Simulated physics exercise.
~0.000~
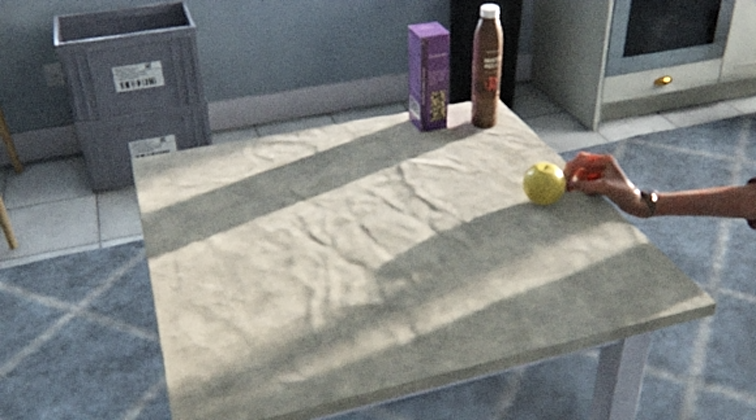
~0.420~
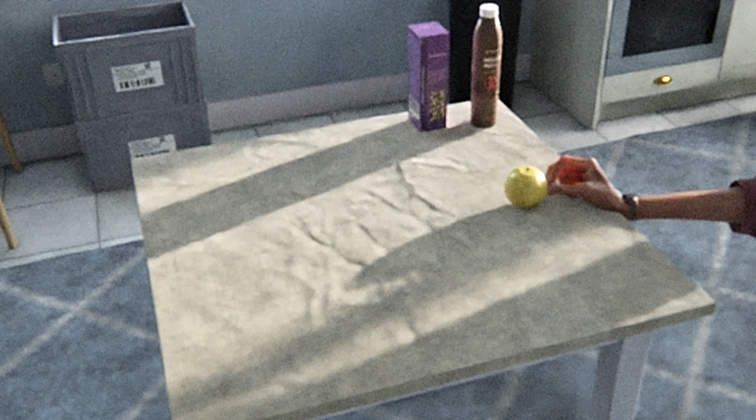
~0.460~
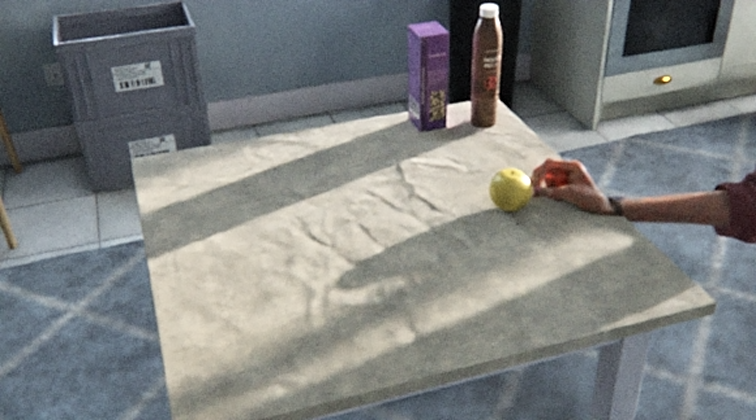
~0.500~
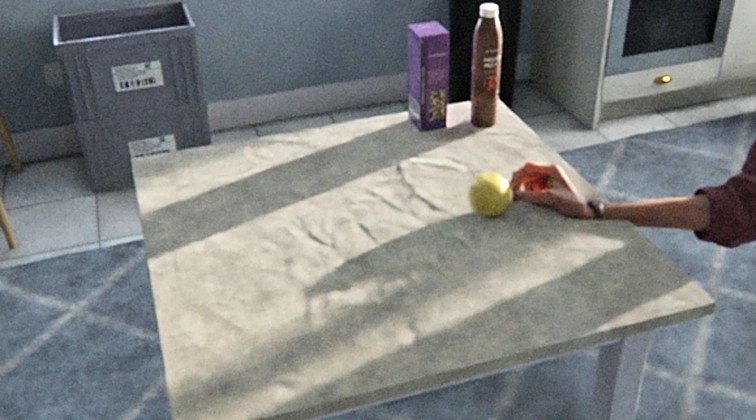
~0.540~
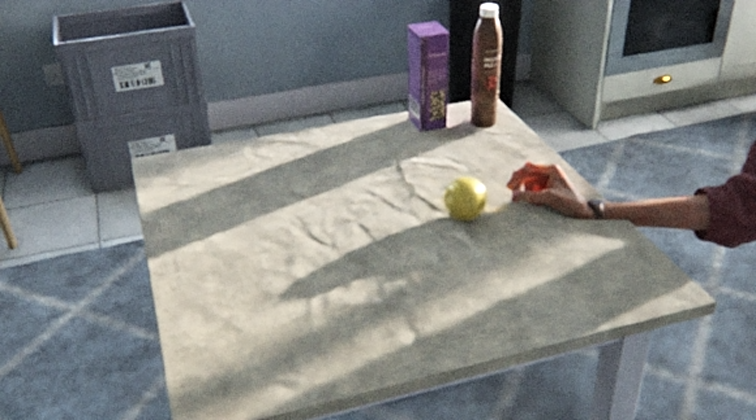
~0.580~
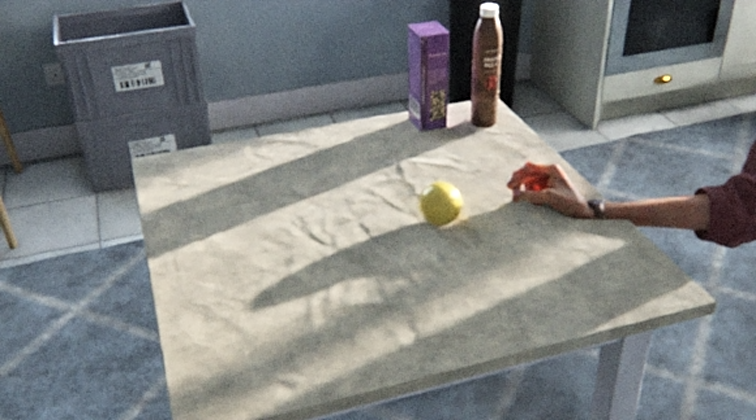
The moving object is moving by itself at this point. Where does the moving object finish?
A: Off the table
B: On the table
Option A: Off the table.
After 0.78 s, yellow apple rolled well along near (313, 229).
After 1.08 s, yellow apple now off the table.
After 1.48 s, things are still on the move.
By the end (1.6 s), off the table, yellow apple.
